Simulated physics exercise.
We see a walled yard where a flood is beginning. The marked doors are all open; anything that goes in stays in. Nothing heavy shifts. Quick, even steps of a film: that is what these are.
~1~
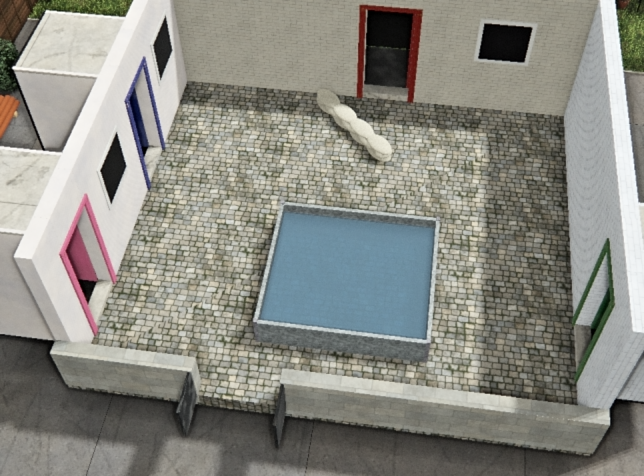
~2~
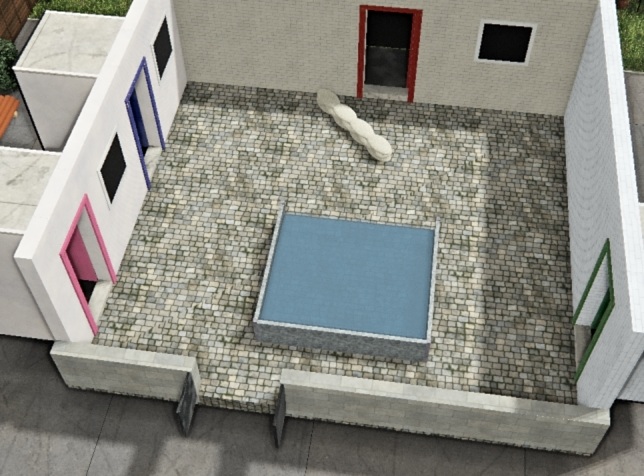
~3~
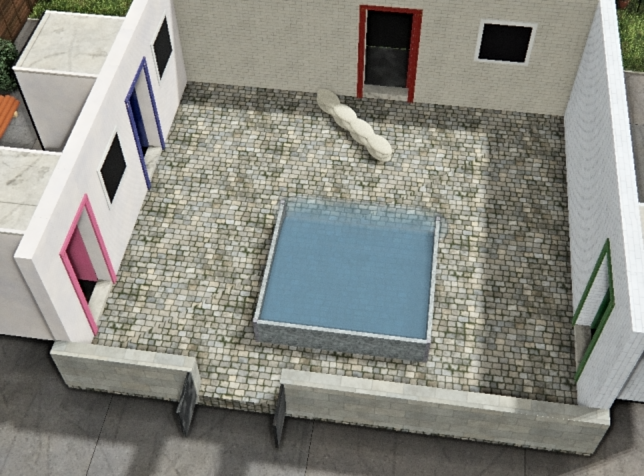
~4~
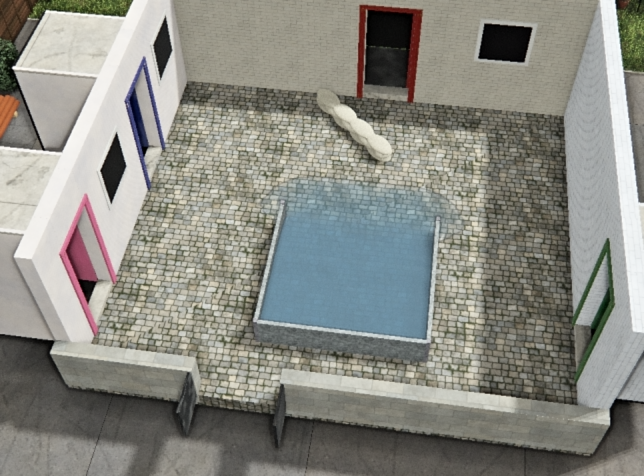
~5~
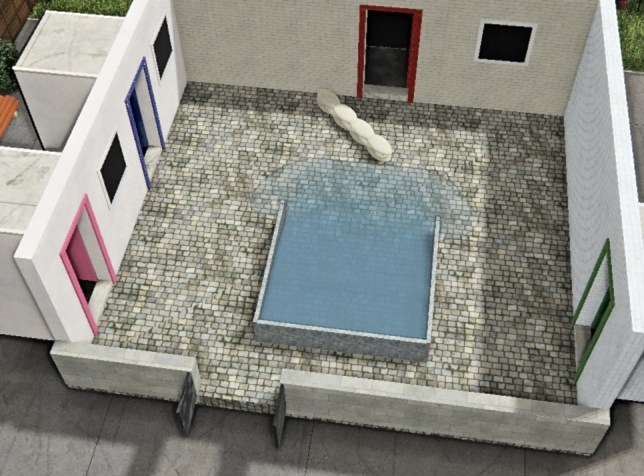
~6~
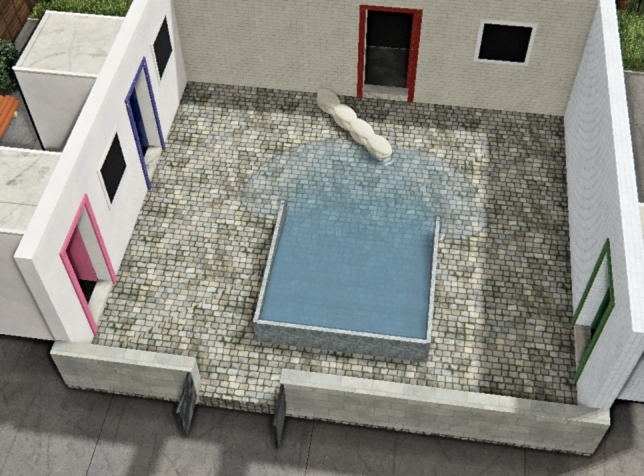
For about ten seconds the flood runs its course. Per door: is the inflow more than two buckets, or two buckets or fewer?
My prediction: The green door will be at or under the cap. The blue door will be at or under the cap. The pink door will be at or under the cap. The red door will be at or under the cap.
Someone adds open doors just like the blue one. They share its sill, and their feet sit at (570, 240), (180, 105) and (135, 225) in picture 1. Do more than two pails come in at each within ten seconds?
First door doesn't reach it, second door gets past it, third door doesn't reach it.
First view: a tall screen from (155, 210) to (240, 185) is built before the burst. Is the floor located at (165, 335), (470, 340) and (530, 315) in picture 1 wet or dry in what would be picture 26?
Taking the points in the order given, they are high and dry, high and dry and high and dry.
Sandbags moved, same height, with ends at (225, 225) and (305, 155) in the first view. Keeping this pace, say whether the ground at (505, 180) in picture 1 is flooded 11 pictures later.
At that place: Submerged.
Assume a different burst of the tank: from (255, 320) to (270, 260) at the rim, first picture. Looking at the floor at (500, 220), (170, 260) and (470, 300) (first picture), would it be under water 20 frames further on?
In turn: Untouched, then inundated, then untouched.
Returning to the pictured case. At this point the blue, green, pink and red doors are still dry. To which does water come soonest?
The door marked red.
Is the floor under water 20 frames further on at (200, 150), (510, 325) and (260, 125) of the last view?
One after the other: Awash, no water, wet.
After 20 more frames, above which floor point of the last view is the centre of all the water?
Near (355, 171).
A moment on, water covers 30 % of the floor; the green door not reached, the blue door not reached, the pink door not reached, the red door not reached.
Next, water covers 40 % of the floor; the green door not reached, the blue door not reached, the pink door not reached, the red door wet at the sill, nothing in.
Then, water covers 45 % of the floor; the green door not reached, the blue door wet at the sill, nothing in, the pink door not reached, the red door wet at the sill, nothing in.
Later, water covers 90 % of the floor; the green door wet at the sill, nothing in, the blue door under two buckets in, the pink door wet at the sill, nothing in, the red door under two buckets in.
In the end, water covers 95 % of the floor; the green door wet at the sill, nothing in, the blue door under two buckets in, the pink door wet at the sill, nothing in, the red door under two buckets in.
